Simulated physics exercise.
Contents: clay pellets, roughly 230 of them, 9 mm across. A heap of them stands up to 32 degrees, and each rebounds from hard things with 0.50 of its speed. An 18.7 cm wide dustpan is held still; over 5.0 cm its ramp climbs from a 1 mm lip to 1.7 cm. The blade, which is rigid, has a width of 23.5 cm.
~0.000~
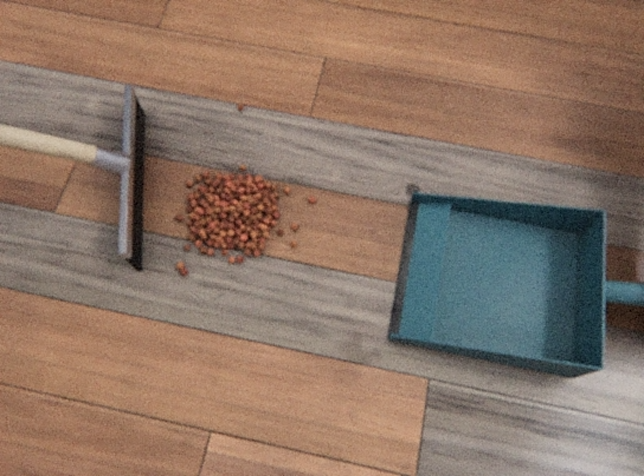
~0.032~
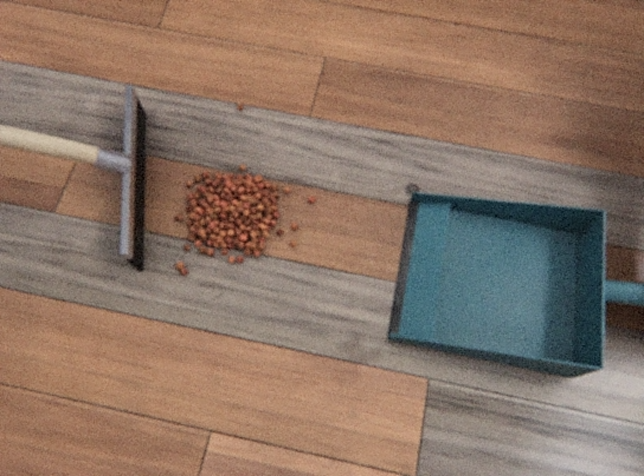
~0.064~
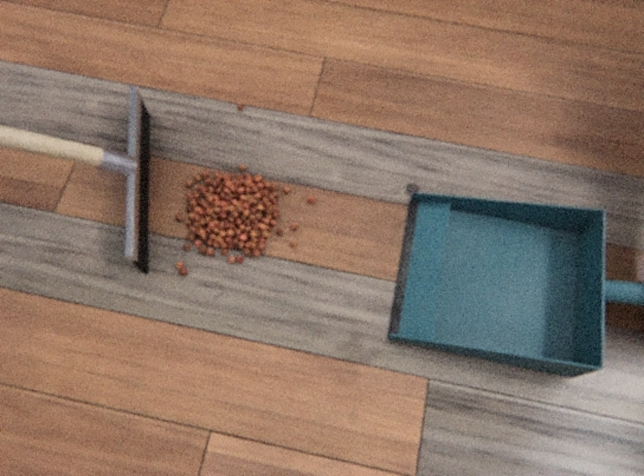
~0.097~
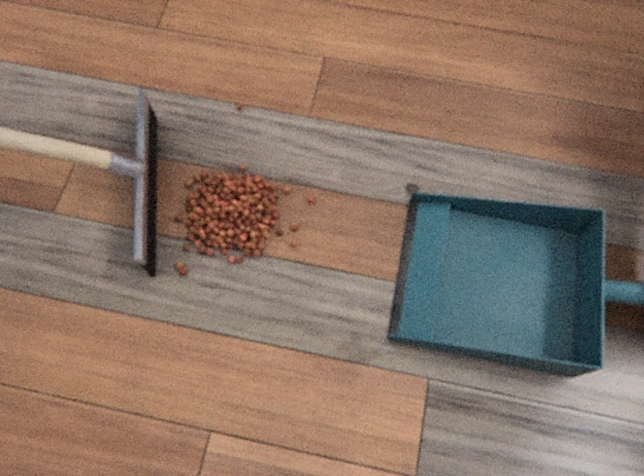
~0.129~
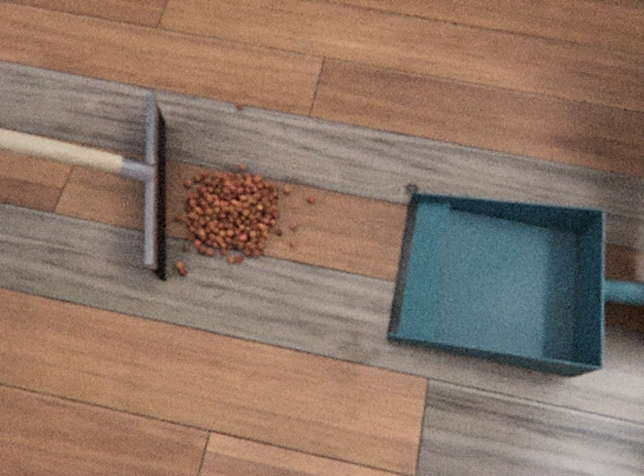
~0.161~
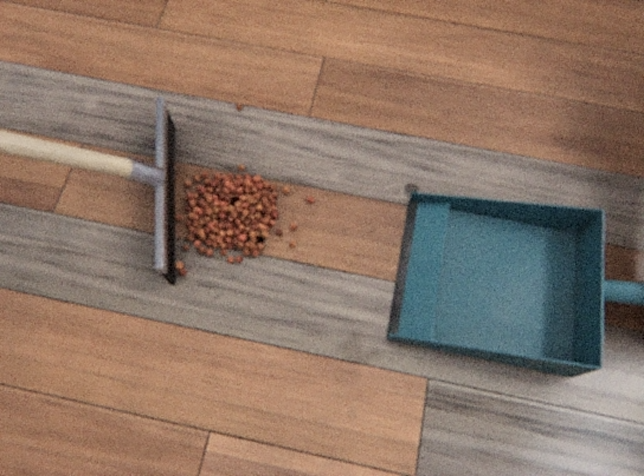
At first, a pale-handled tool with a dark blade rests left of a heap of small reddish-brown pellets, with a teal dustpan on the wood floor to the right. The blade then slides a short way rightward and slightly downward, closing the gap to the pellets, while heap and dustpan stay still.
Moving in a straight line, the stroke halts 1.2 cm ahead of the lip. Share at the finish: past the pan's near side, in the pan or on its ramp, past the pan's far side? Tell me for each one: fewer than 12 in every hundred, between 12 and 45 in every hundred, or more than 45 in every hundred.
Near side - fewer than 12 in every hundred; pan - fewer than 12 in every hundred; far side - between 12 and 45 in every hundred.
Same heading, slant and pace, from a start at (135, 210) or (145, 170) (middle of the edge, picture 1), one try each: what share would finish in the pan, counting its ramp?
First try about 5 per cent, second about 15 per cent.
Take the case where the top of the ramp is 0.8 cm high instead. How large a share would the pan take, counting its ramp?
That change would give about 5 per cent.
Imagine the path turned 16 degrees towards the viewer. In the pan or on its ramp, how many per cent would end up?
It comes to roughly 0 in a hundred.
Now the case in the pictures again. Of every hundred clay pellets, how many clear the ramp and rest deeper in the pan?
Around 0 in a hundred.
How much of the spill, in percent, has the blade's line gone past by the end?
Roughly 10 percent of it.
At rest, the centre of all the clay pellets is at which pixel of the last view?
Est. centre at rest: (381, 237) px.
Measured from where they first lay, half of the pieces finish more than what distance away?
Roughly 20 centimetres.
After 0.45 s, middle of the blade 18 cm from the lip; 0 % over the lip, far side 10 %, near side 0 %.
Then, at 0.65 s, middle of the blade 9 cm from the lip; 0 % over the lip, far side 15 %, near side 0 %.
After 0.96 s, middle of the blade 5 cm from the lip; 5 % over the lip, far side 20 %, near side 0 %.
At rest (1.3 s), near side 0 %, pan 5 %, far side 20 %, in front of the lip or behind the blade 75 %.
